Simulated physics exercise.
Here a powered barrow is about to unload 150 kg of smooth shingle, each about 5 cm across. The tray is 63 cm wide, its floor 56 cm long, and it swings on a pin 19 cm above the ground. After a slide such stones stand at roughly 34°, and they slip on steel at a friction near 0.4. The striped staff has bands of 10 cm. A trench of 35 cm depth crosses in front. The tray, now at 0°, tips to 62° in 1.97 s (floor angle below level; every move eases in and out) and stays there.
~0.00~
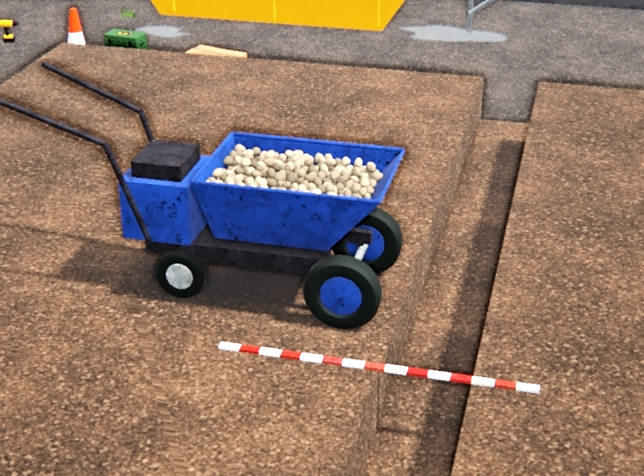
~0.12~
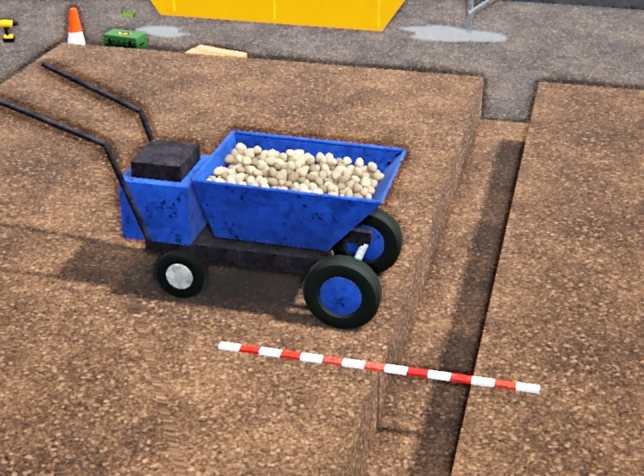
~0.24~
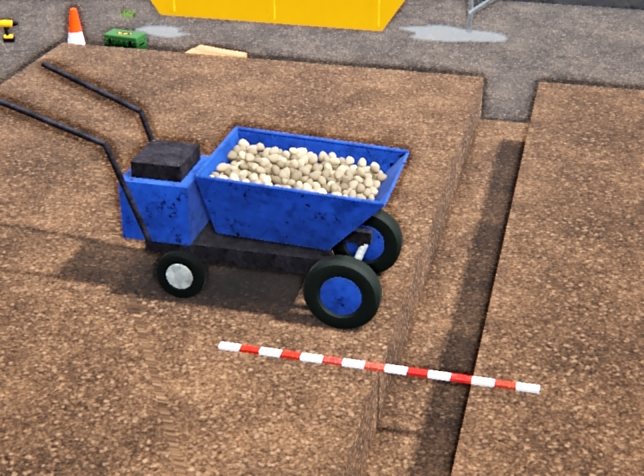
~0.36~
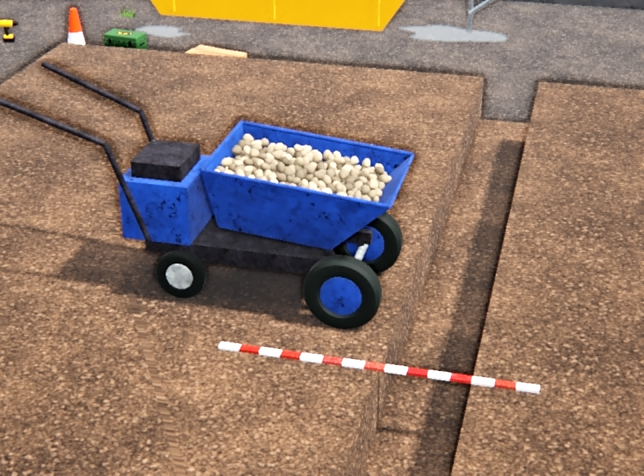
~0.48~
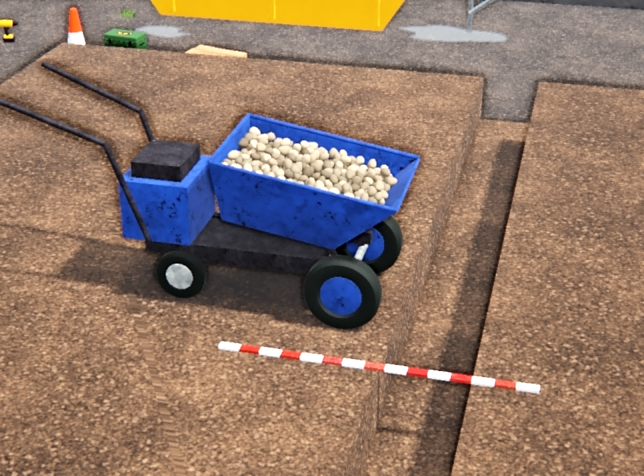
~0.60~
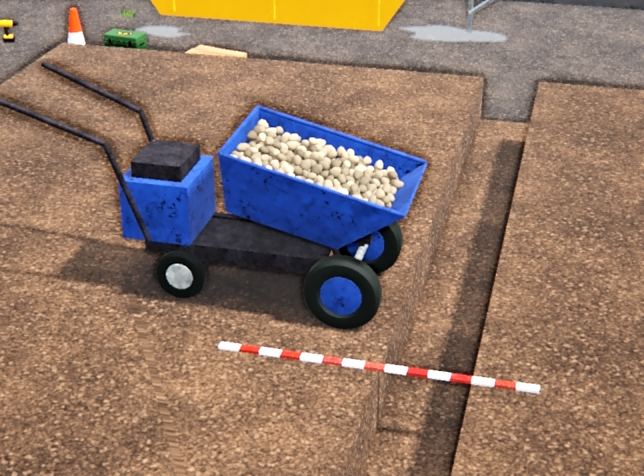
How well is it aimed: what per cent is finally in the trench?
About 51 per cent.
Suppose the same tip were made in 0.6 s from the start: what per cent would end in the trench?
It would be near 30 per cent.
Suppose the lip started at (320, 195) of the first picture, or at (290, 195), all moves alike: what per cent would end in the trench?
About 100 and 95 per cent.
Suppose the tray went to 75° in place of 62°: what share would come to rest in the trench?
Then about 35 per cent.
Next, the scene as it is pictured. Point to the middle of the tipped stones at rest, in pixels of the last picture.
Around (481, 332).
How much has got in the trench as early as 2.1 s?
Some 10 per cent.
After 1.5 s the floor is at 52°; 99 % in the tray, 1 % in the trench; the foremost stones are at (464, 255).
After 2.1 s the floor is at 62°; 55 % in the tray, 10 % in the trench, 34 % past the trench; the foremost stones are at (595, 338).
After 2.4 s the floor is at 62°; 32 % in the tray, 19 % in the trench, 49 % past the trench; the foremost stones are past the picture's edge.
After 4.4 s the floor is at 62°; 0 % in the tray, 51 % in the trench, 49 % past the trench; the foremost stones are past the picture's edge.
